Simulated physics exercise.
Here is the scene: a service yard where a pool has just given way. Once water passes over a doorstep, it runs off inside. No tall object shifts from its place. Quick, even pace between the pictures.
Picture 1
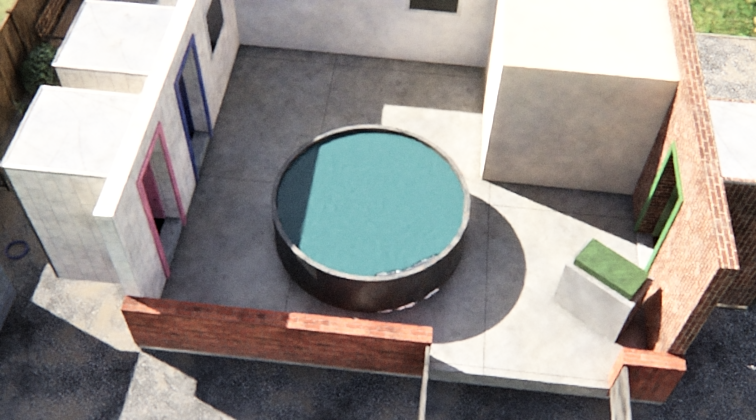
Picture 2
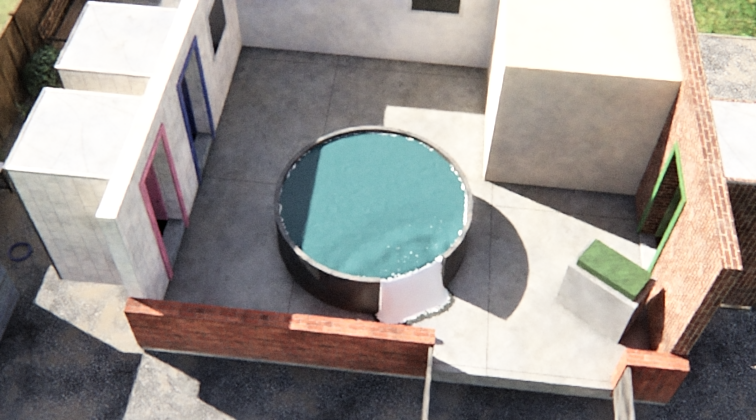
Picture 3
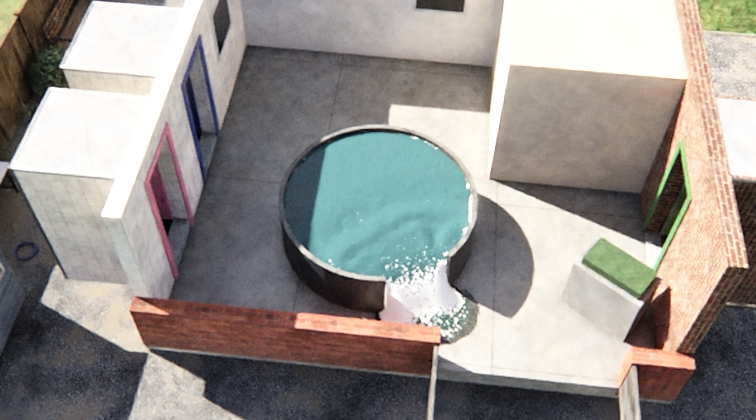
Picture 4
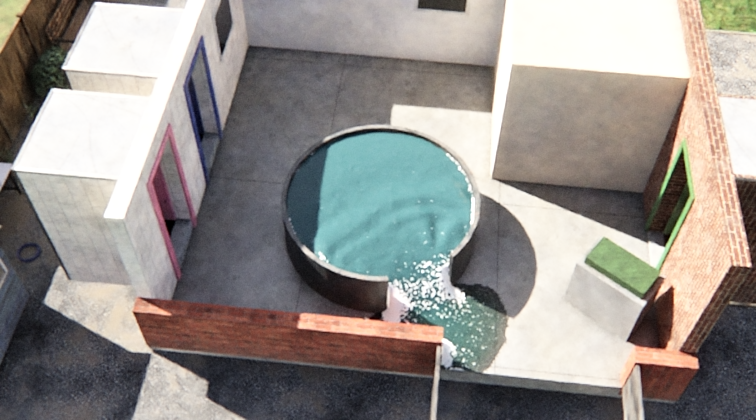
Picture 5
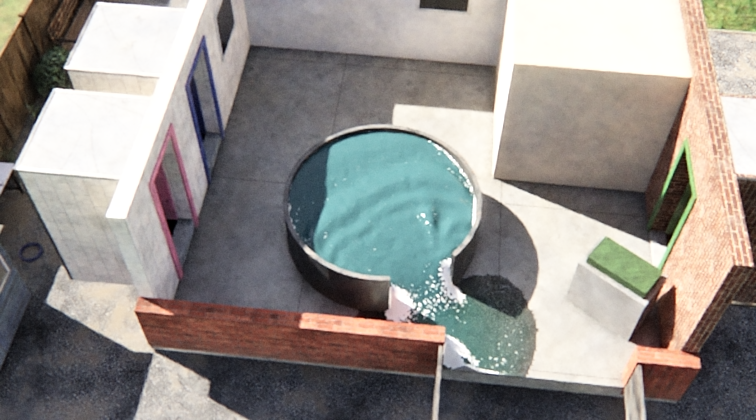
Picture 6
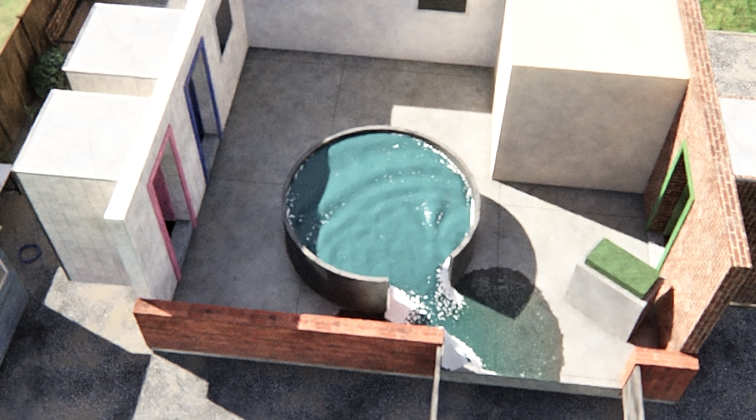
Water in a round, dark-walled pool ripples and pours out through a gap in its near side, then spreads in a foamy sheet across the concrete yard between a low brick wall and a green-topped block.
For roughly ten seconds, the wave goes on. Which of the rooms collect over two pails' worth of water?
As I see it, the green door will be within bounds. The pink door will be within bounds. The blue door will be within bounds.
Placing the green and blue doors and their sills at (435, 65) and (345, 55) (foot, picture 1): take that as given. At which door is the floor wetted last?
My pick is the green door.
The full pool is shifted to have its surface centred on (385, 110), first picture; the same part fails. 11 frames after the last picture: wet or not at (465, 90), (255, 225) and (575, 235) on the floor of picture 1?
Bone-dry, bone-dry, soaked.
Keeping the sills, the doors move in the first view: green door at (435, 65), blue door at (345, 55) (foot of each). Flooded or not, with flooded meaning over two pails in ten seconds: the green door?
In this case the green door remains within bounds.
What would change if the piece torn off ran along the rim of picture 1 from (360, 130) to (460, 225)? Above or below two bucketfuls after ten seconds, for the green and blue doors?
The green door door overshoots the limit, while the blue door door misses the threshold.
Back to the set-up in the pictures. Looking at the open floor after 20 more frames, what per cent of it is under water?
About 45 per cent.
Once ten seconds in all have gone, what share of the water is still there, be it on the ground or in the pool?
Some 50 per cent has not gone.
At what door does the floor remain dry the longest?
Answer is the blue-painted one.
A moment on, water covers 20 % of the floor; the green door not reached, the pink door not reached, the blue door not reached.
Next, water covers 30 % of the floor; the green door not reached, the pink door wet at the sill, nothing in, the blue door not reached.
Then, water covers 45 % of the floor; the green door wet at the sill, nothing in, the pink door wet at the sill, nothing in, the blue door wet at the sill, nothing in.
Later, water covers 80 % of the floor; the green door wet at the sill, nothing in, the pink door wet at the sill, nothing in, the blue door wet at the sill, nothing in.
In the end, water covers 95 % of the floor; the green door wet at the sill, nothing in, the pink door wet at the sill, nothing in, the blue door wet at the sill, nothing in.
